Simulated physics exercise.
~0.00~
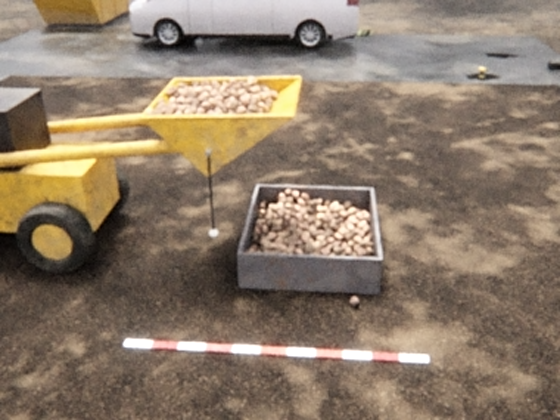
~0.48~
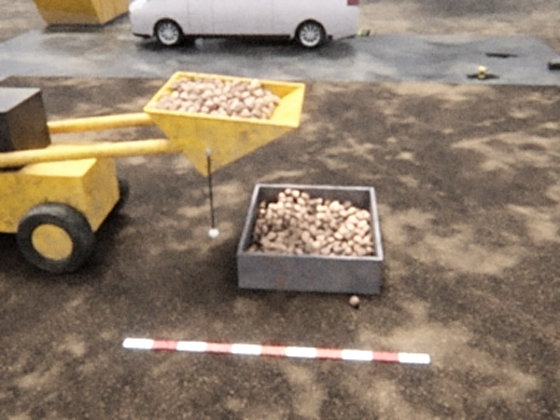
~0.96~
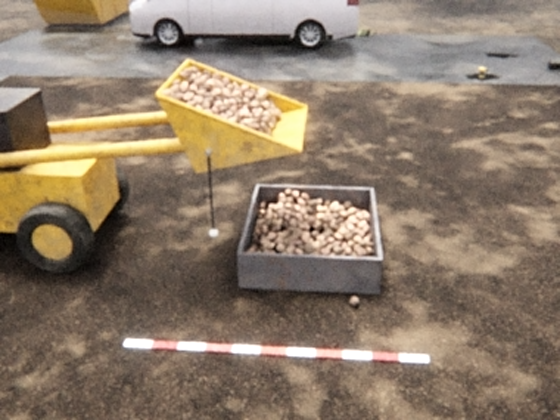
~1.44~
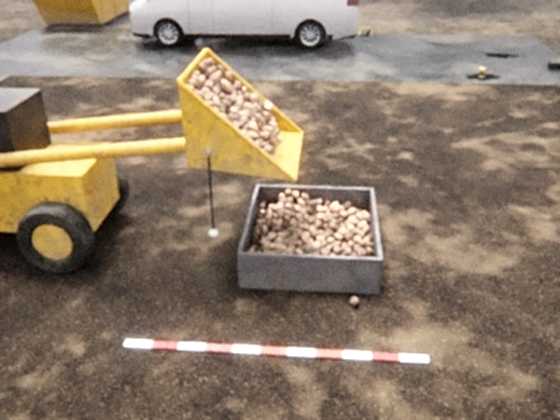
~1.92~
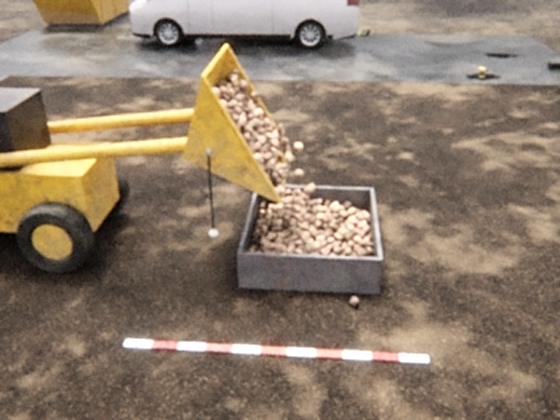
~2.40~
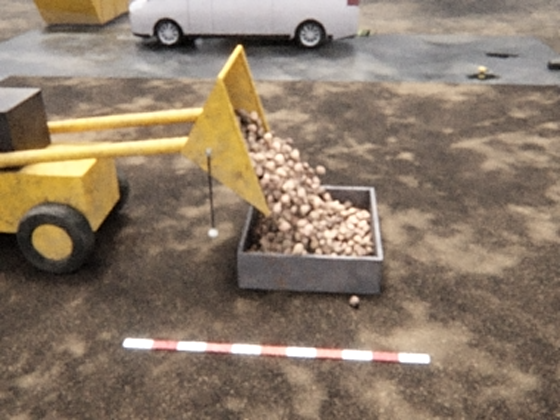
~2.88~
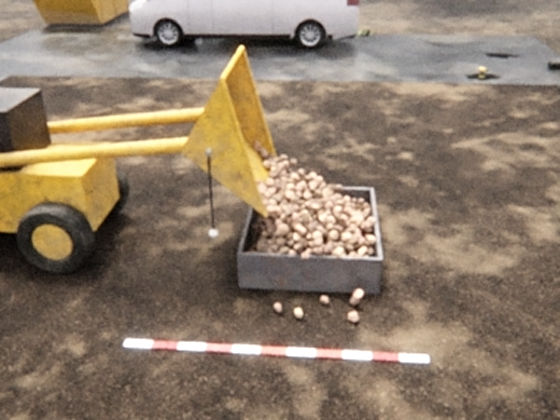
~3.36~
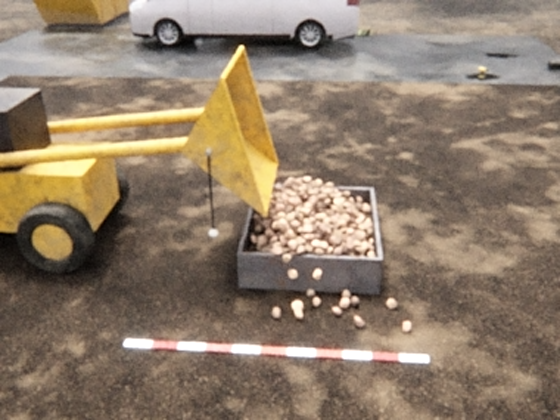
On a dirt yard, a yellow loader tips its bucket, pouring stones onto a grey bin's pile, a few spilling in front.
